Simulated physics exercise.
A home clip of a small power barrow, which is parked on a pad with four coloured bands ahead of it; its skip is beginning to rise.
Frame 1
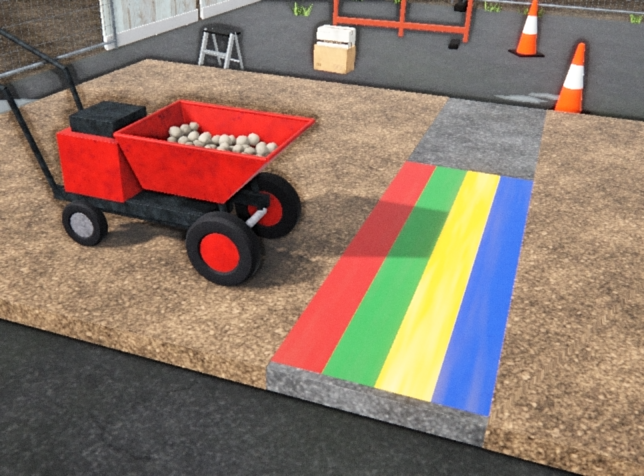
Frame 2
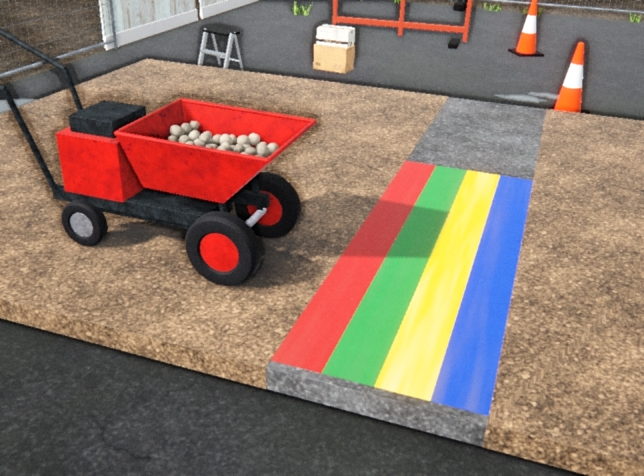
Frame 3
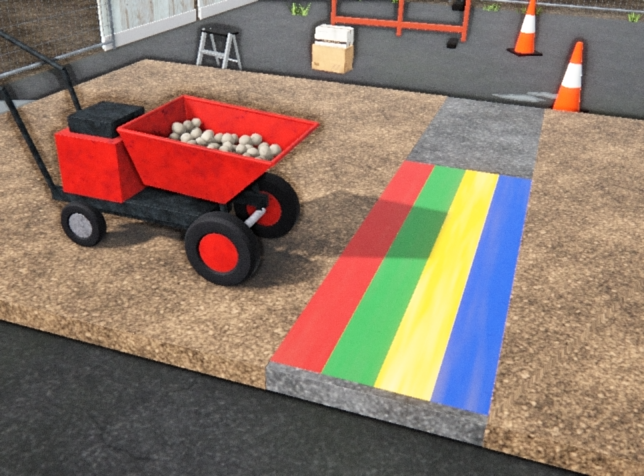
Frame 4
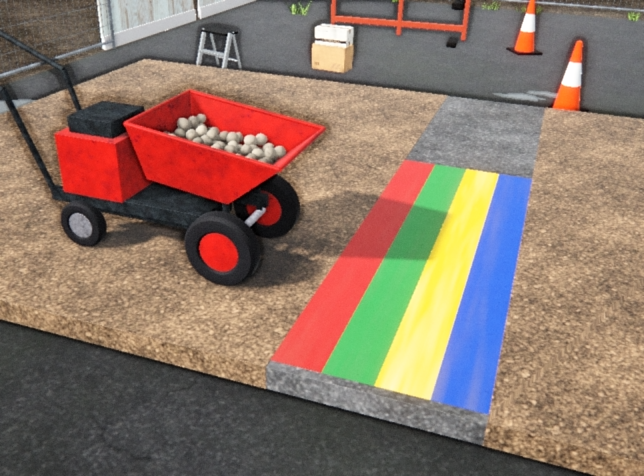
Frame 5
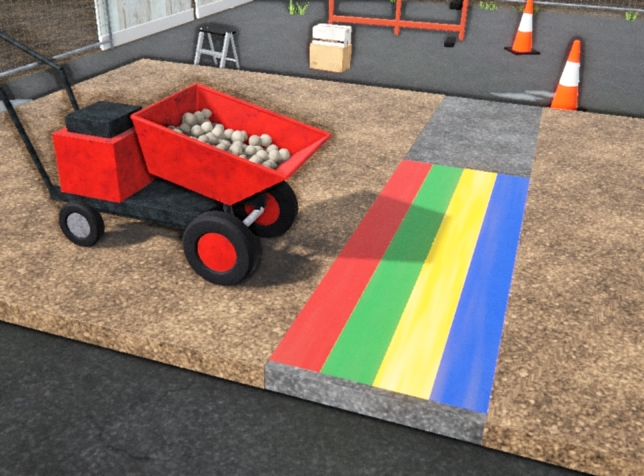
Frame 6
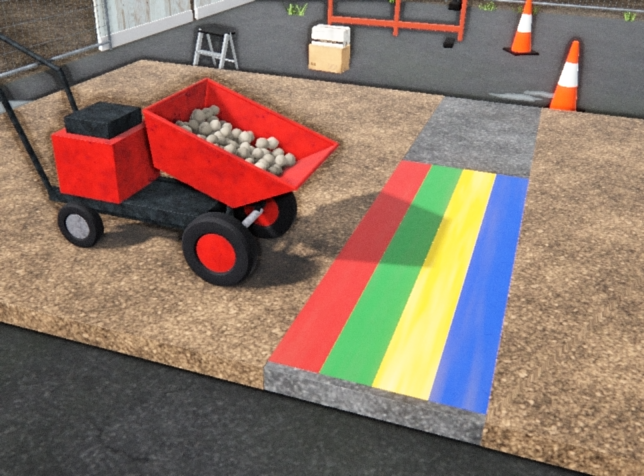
On a gravelly pad beside four coloured stripes, a small red barrow stood still with a load of pale pebbles, and its skip slowly tilted up at the back, the front lip dipping toward the stripes.
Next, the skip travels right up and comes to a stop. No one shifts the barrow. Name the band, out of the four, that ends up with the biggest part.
The green band.
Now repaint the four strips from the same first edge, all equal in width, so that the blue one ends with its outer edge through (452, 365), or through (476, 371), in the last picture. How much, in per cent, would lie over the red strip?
Roughly 10 per cent, and 10 per cent.
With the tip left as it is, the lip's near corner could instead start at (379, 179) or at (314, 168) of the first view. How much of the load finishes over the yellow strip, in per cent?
10 % and 40 %.
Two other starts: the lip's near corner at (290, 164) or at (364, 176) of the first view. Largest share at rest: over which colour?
First place: That green strip; second place: That blue strip.
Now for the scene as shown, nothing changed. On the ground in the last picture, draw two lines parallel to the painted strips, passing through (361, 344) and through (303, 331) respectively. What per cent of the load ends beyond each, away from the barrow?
Result, first then second: 30 %, 70 %.
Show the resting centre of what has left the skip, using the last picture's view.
Somewhere around (383, 283) in the final view.
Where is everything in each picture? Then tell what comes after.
Lip of the skip (267, 160), level; top of the load (201, 147), river pebbles; red strip (319, 330); green strip (367, 341); yellow strip (417, 353); blue strip (470, 366), in the first picture.
Lip of the skip (268, 161), level; top of the load (199, 144), in the second picture.
Lip of the skip (272, 165), tipped barely; top of the load (201, 143), in the third picture.
Lip of the skip (279, 170), tipped a little; top of the load (190, 145), in the fourth picture.
Lip of the skip (286, 177), tipped a little; top of the load (194, 142), in the fifth picture.
Lip of the skip (295, 189), tipped clearly; top of the load (205, 129); red strip (316, 330); green strip (364, 341); yellow strip (414, 352); blue strip (467, 364), in the sixth picture.
Just after the last frame, skip tipped steeply; every one in the skip.
A moment on, skip tipped right over; the larger part in the skip; about a tenth over the red strip; about a tenth over the green strip.
Further on, skip tipped right over; roughly a third in the skip; about a tenth over the red strip; roughly a third over the green strip; about a tenth over the yellow strip; just a few over the blue strip.
When it is over, skip tipped right over; roughly a third in the skip; about a tenth over the red strip; roughly a third over the green strip; about a tenth over the yellow strip; just a few over the blue strip.
